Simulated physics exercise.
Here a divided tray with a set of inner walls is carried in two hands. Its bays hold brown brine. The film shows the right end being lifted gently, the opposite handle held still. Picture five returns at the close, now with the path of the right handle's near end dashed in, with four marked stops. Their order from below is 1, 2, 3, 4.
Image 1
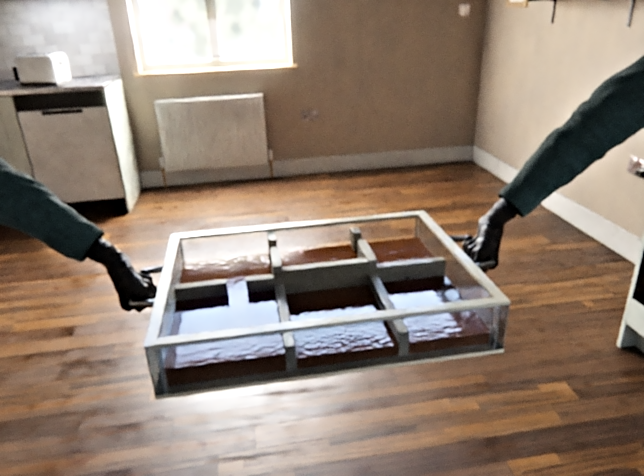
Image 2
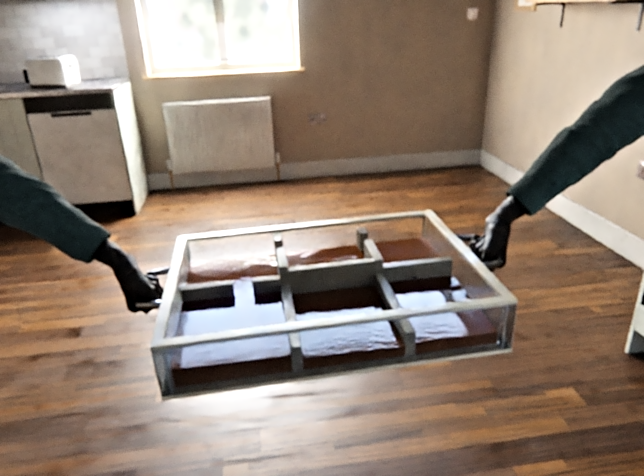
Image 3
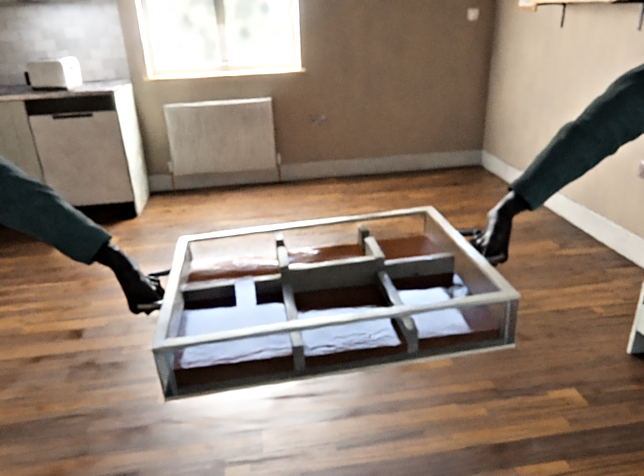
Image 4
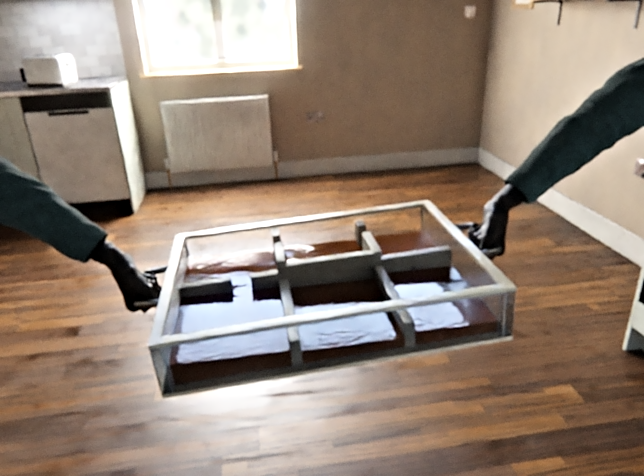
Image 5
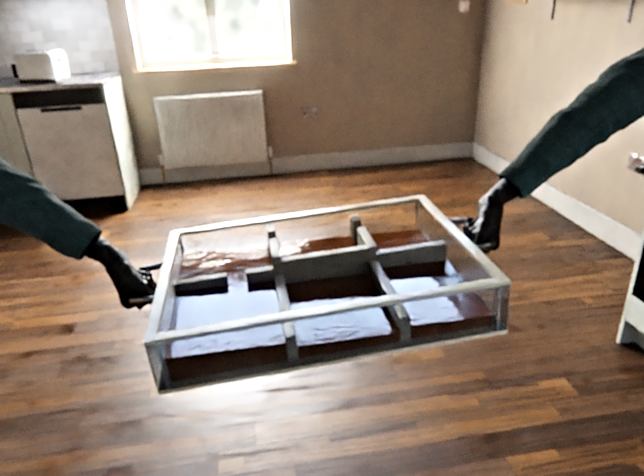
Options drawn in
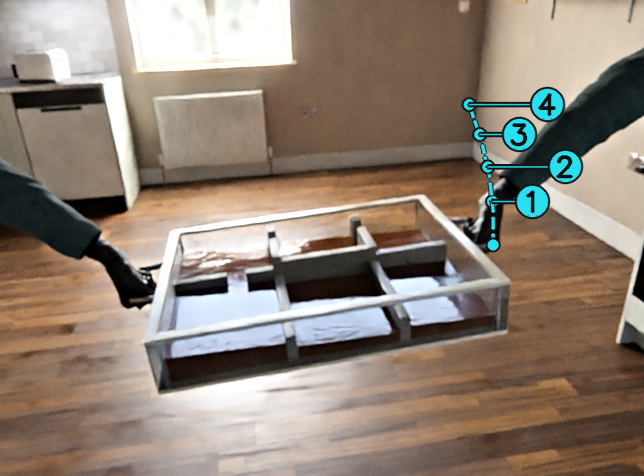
A divided tray with clear sides and brown liquid in its sections was held by two dark hands above a wooden floor, and it tilted very slightly down to the left.
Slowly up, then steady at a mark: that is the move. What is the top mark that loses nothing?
That is mark 2.
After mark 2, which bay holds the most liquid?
That is the front left bay.
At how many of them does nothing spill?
Two of them.
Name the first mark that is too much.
3 it is.
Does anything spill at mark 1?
No.
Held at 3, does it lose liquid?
Yes, it does.
On the marked copy, 1 at (492, 201); 2 at (487, 166); 3 at (479, 134); 4 at (469, 104).
With 1, nothing spills; the front left bay holds the most.
With 2, nothing spills; the front left bay holds the most.
With 3, about 12 % goes over the rim.
With 4, about 28 % goes over the rim.
